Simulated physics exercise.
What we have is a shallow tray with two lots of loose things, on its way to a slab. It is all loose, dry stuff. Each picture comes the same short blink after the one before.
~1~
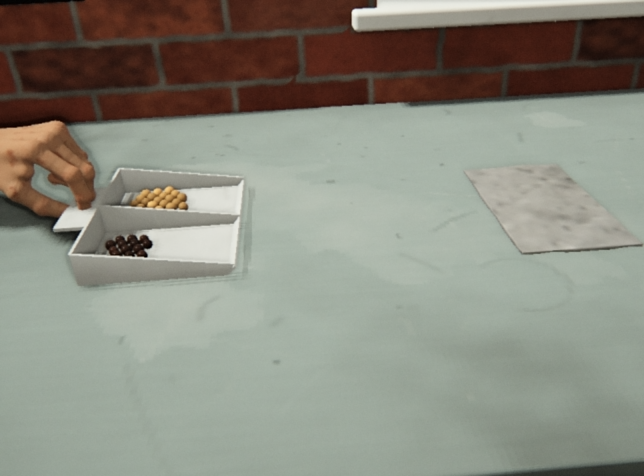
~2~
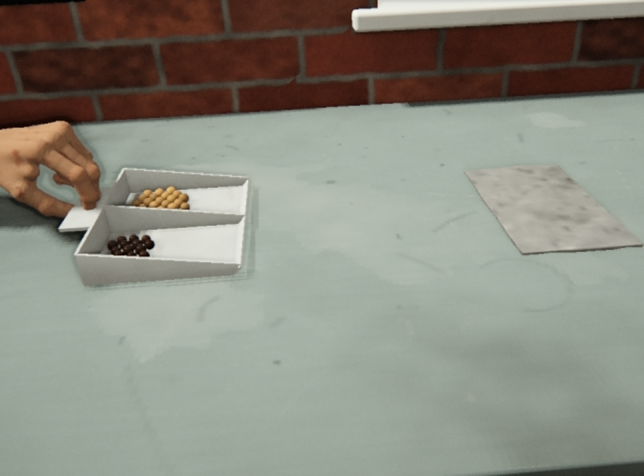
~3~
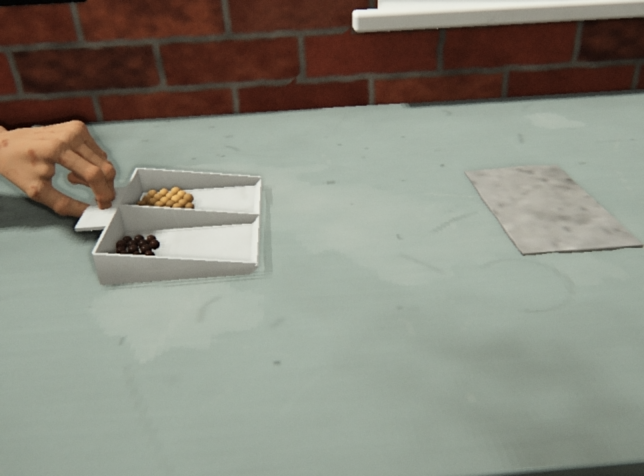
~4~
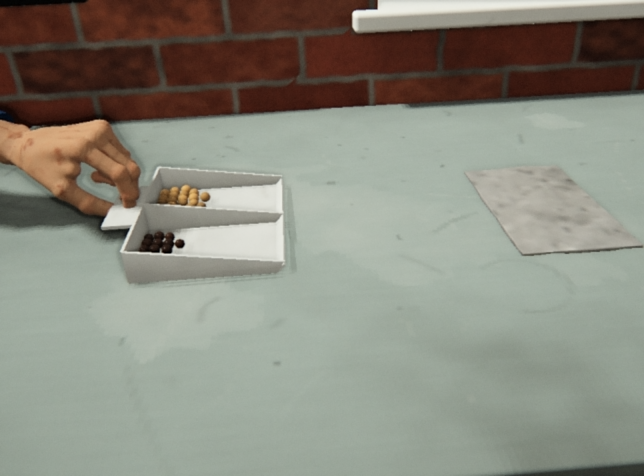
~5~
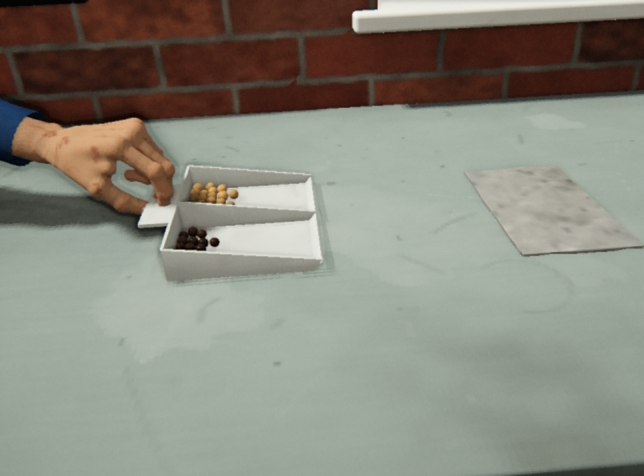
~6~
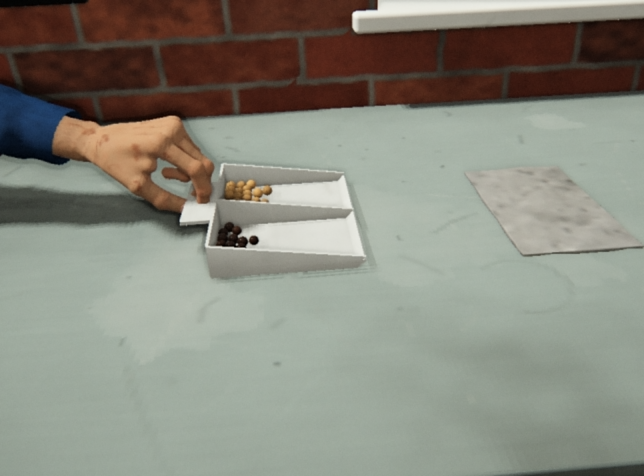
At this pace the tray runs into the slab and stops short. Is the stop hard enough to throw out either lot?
The near lot throws some past the low edge; the far lot throws some past the low edge.
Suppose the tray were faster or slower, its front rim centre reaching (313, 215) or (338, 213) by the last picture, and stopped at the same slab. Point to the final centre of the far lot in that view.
Around (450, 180) in the first try, (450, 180) in the second.
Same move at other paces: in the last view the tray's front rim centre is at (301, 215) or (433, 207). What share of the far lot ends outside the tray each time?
The first gives 0 %, the second 50 %.
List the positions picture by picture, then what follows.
In the first picture, front rim near (240, 218), at rest; slab near (561, 222); near lot near (126, 250), a few chocolate balls; far lot near (159, 202), a few round wooden beads.
In the second picture, front rim near (245, 218), hardly any of the way covered; far lot near (160, 202).
In the third picture, front rim near (260, 217), a little of the way covered; near lot near (134, 251).
In the fourth picture, front rim near (283, 216), near a quarter of the way covered; far lot near (183, 205).
In the fifth picture, front rim near (316, 214), near a third of the way covered; near lot near (190, 249).
In the sixth picture, front rim near (354, 212), near half of the way covered; slab near (562, 224); near lot near (231, 247); far lot near (238, 198).
Then, 0.10 s on from there, tray still sliding, front rim near (421, 207); near lot all inside; far lot all inside.
Then, 0.30 s on from there, tray stopped at the slab; near lot all inside, moved towards the front rim; far lot all inside, moved towards the front rim.
Then, 0.51 s on from there, tray stopped at the slab; near lot near half out of the tray; far lot near a third out of the tray.
In the end, tray stopped at the slab; near lot near half out of the tray; far lot near a third out of the tray.
